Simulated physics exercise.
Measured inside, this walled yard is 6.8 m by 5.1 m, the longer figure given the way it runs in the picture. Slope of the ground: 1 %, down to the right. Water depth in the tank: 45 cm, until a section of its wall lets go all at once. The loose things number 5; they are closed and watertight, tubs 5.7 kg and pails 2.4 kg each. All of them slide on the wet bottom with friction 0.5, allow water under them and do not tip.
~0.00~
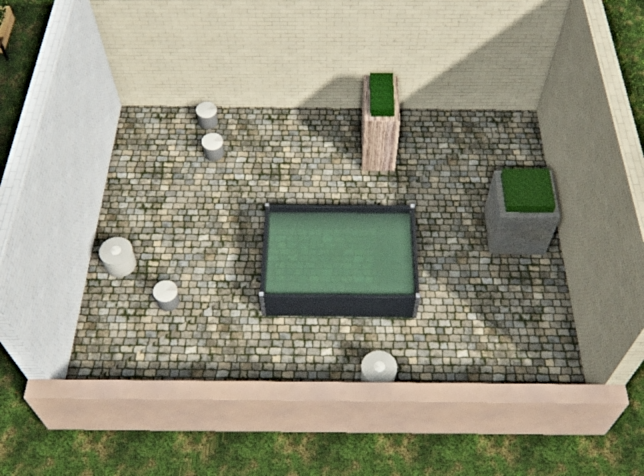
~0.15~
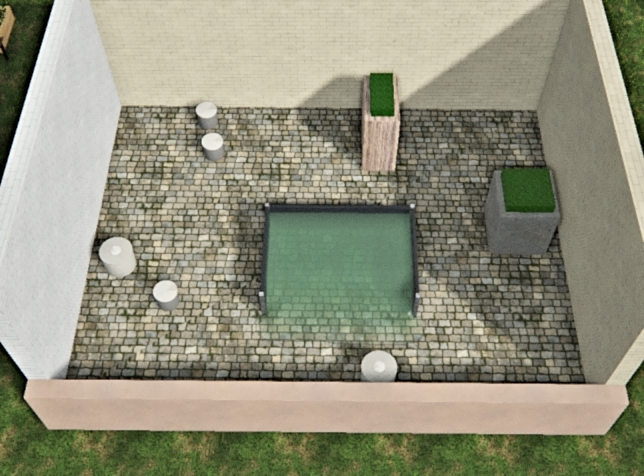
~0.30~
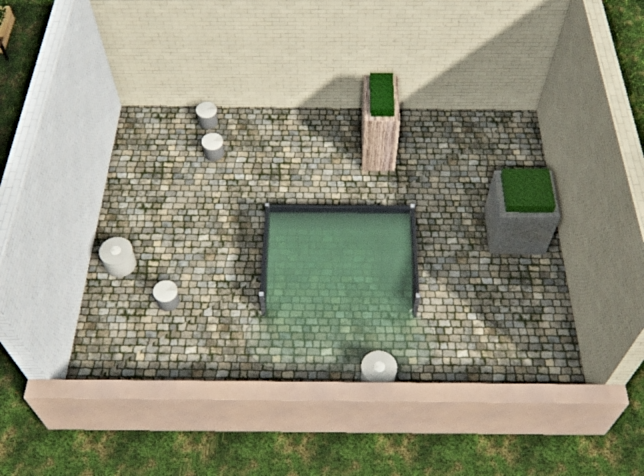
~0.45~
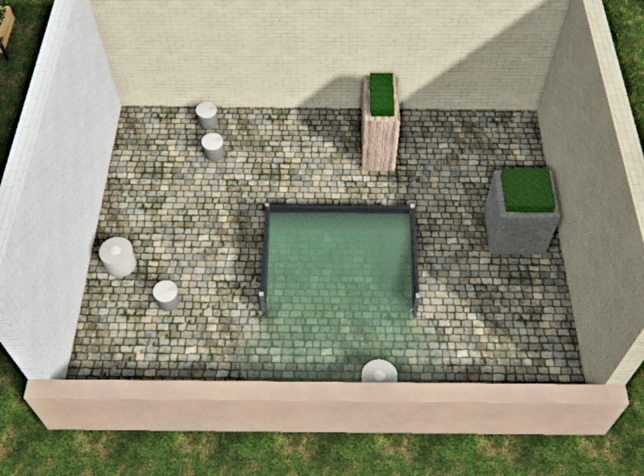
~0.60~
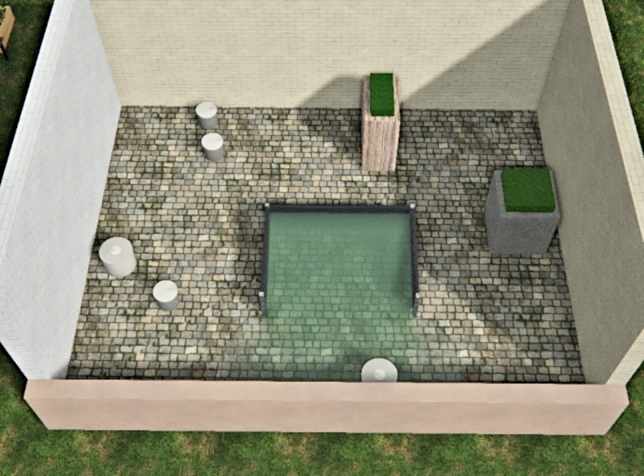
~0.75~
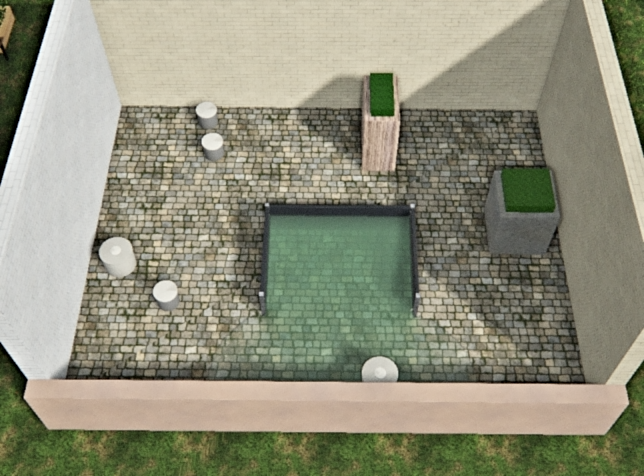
In the video, the near side of a dark-framed tank opens in a walled, cobbled yard, and greenish water spreads toward the low front wall, where one white cylindrical container shifts slightly nearer the wall while the others stay still.
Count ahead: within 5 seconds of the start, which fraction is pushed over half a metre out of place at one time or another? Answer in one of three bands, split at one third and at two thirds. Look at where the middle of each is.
One to two thirds.
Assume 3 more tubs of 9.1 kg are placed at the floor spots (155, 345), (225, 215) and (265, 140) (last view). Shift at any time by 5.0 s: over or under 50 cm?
In that order: More, less, less.
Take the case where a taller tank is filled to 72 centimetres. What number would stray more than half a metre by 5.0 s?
Result: 5.
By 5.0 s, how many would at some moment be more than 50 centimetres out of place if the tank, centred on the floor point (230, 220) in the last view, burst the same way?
Then the count would be 3.
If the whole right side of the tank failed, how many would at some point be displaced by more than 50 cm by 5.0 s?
The count would be 1.
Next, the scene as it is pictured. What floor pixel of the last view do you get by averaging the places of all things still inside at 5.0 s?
Close to (246, 182).
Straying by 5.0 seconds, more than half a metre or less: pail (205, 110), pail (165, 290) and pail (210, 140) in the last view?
Taking them in turn, the answers are smaller, greater and smaller.
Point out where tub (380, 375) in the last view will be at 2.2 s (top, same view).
Position: Approx. (487, 316).
After 1.1 s 0 of 5 are over 50 cm from their spots; 1 afloat.
After 2.2 s 1 of 5 are over 50 cm from their spots; 0 afloat.
After 3.5 s 2 of 5 are over 50 cm from their spots; 1 afloat.
After 5.0 s 3 of 5 are over 50 cm from their spots, and 3 have been at some point; 1 afloat.
